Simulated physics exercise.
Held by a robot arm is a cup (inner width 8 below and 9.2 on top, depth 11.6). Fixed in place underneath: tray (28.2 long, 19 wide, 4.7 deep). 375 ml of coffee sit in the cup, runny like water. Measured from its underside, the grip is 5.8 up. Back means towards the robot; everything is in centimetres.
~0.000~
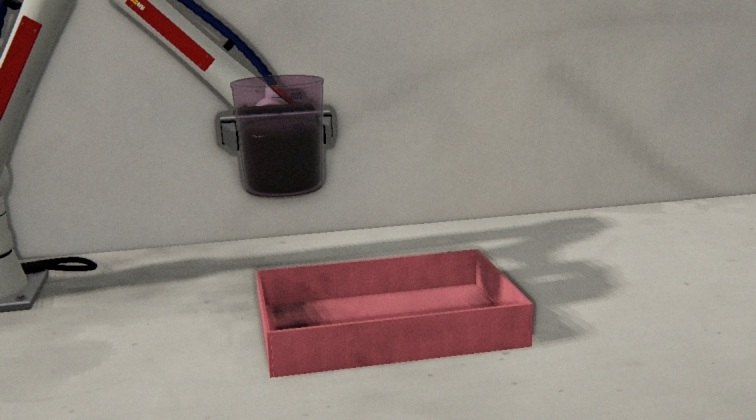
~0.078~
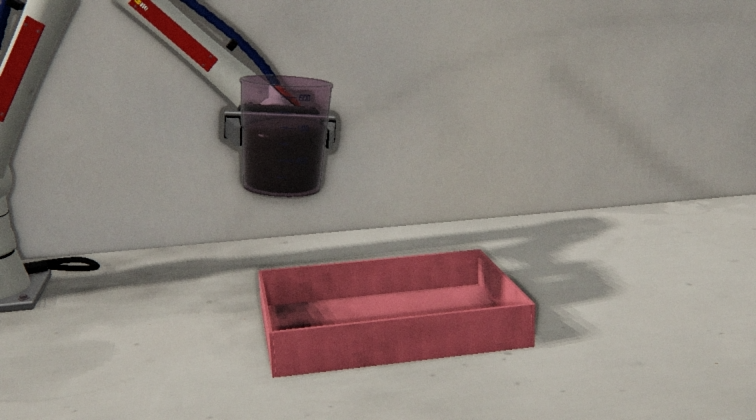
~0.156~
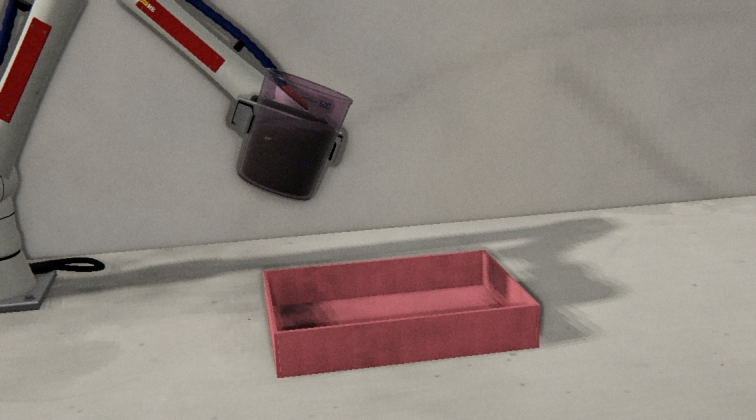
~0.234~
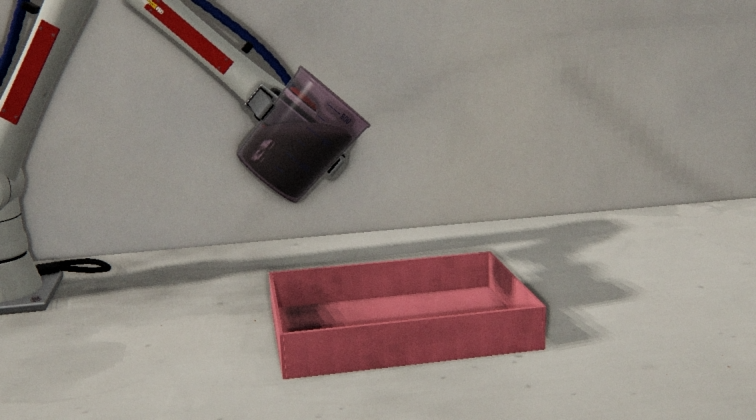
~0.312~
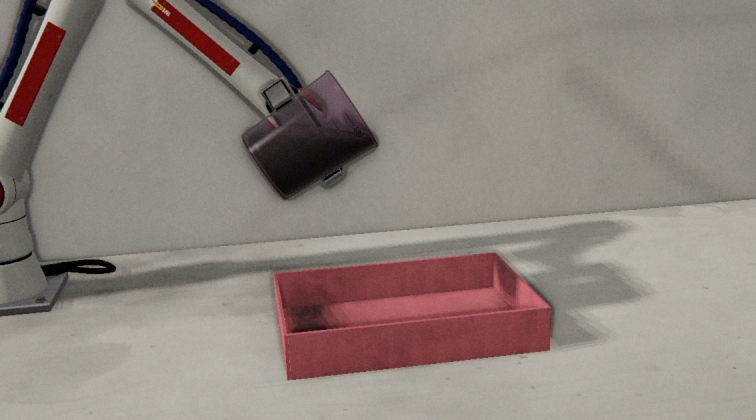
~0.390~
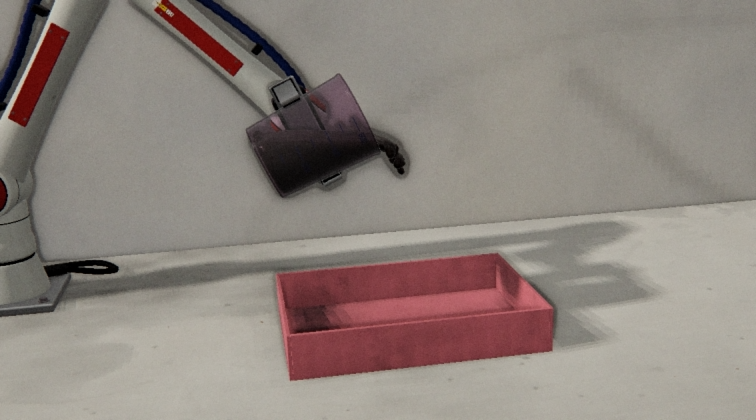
A translucent cup of dark liquid, held by a robot arm above a red open tray, tilts steadily to the right, away from the arm, until a short stream of the liquid runs out over its rim.
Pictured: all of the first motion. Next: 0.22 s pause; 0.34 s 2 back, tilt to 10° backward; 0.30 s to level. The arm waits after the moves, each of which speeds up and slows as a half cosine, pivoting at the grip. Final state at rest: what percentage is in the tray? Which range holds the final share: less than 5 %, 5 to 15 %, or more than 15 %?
The final share is more than 15 %.
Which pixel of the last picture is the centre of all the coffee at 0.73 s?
It sits close to pixel (345, 190).
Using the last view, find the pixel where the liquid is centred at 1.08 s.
Somewhere close to (338, 206), I'd say.
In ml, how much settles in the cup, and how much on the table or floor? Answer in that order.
In order: Approx. 270 ml and 10 ml.
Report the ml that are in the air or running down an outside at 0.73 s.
About 30 ml.
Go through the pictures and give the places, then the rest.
In the first picture, the cup middle at (281, 136), level; upper third of the coffee around (281, 134), from x 240 to 320, top at y 120; 375 ml in the cup.
In the second picture, the cup middle at (284, 136), tilted 6° forward; upper third of the coffee around (283, 134), from x 245 to 325, top at y 120.
In the third picture, the cup middle at (292, 137), tilted 23° forward; upper third of the coffee around (291, 134), from x 245 to 335, top at y 120.
In the fourth picture, the cup middle at (300, 138), tilted 43° forward; upper third of the coffee around (300, 136), from x 245 to 350, top at y 125.
In the fifth picture, the cup middle at (307, 139), tilted 60° forward; upper third of the coffee around (302, 138), from x 250 to 375, top at y 125.
In the sixth picture, the cup middle at (311, 139), tilted 66° forward; upper third of the coffee around (308, 140), from x 255 to 410, top at y 130; 365 ml in the cup, 10 ml in the air or running down outside.
After 0.73 s, tilted 44° forward, liquid up to 25 above the table; 275 ml in the cup, 70 ml in the tray, 30 ml in the air or running down outside.
After 1.08 s, tilted 6° backward, liquid up to 25 above the table; 275 ml in the cup, 90 ml in the tray, 5 ml on the table or floor, 5 ml in the air or running down outside.
After 1.45 s, level, liquid up to 24 above the table; 275 ml in the cup, 90 ml in the tray, 10 ml on the table or floor.
After 2.25 s, level, liquid up to 24 above the table; 275 ml in the cup, 90 ml in the tray, 10 ml on the table or floor.
In the end, 275 ml in the cup, 90 ml in the tray, 10 ml on the table or floor. That is 24 % in the tray.
